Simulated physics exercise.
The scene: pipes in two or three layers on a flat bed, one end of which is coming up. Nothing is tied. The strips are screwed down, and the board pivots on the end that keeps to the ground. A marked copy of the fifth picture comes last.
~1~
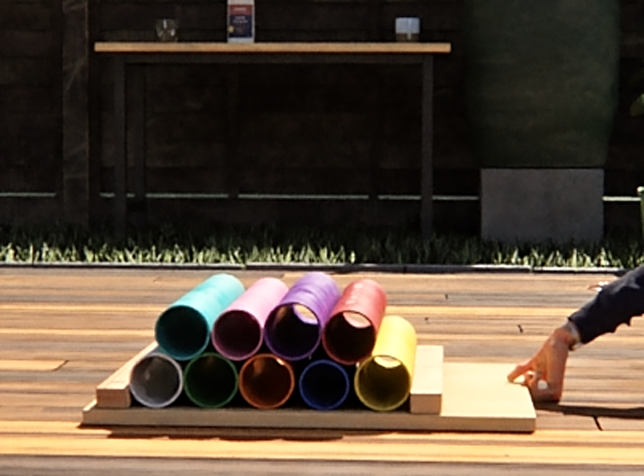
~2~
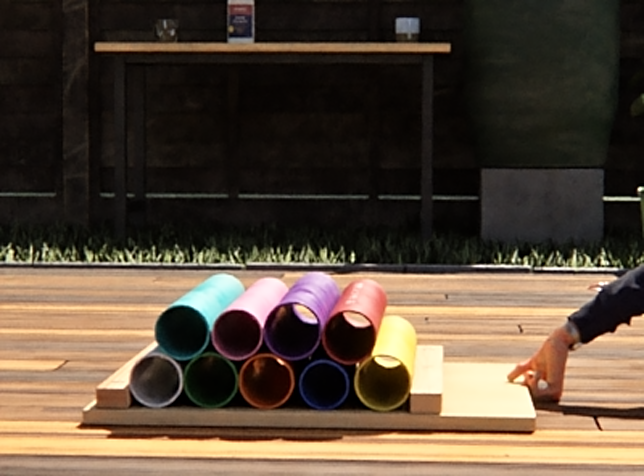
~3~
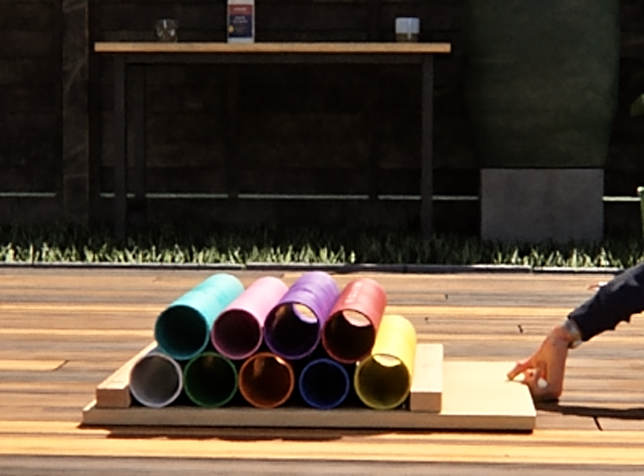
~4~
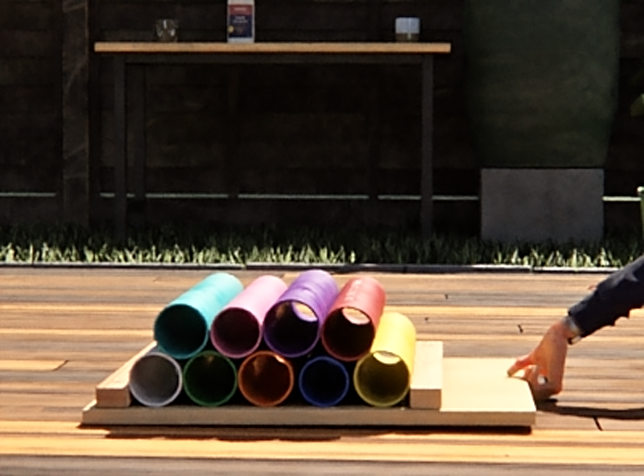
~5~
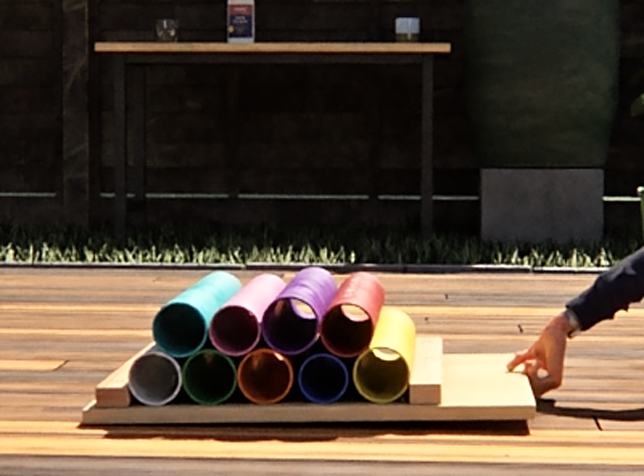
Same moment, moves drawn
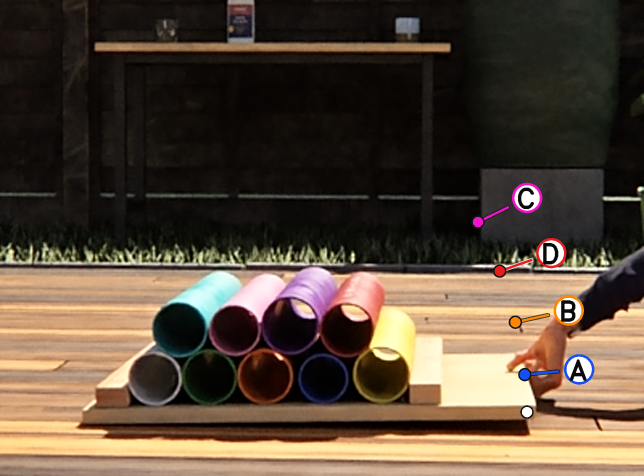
To begin with, nine colourful pipes lie in two layers between wooden strips on a flat board on a deck, with a hand at the board's right end. The hand then slowly raises that end slightly, and the board tilts a little, with the pipes staying stacked together.
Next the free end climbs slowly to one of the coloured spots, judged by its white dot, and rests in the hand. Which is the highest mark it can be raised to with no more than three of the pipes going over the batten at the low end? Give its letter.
At most to D.
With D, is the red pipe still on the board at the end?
The red pipe: Yes.
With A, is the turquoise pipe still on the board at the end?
Yes, with A.
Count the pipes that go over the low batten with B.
At B the number is none.
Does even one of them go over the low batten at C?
Yes.
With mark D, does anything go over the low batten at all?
No, at D.
On the marked copy, A at (525, 375); B at (516, 322); C at (478, 222); D at (500, 271); the white dot at (527, 412).
With D. Early on, board at 14°.
Further on, board at 20°.
At the end, board at 20°, none over the low batten.
As for the rest, A none over the low batten; B none over the low batten; C four over the low batten (turquoise, red, purple, pink).
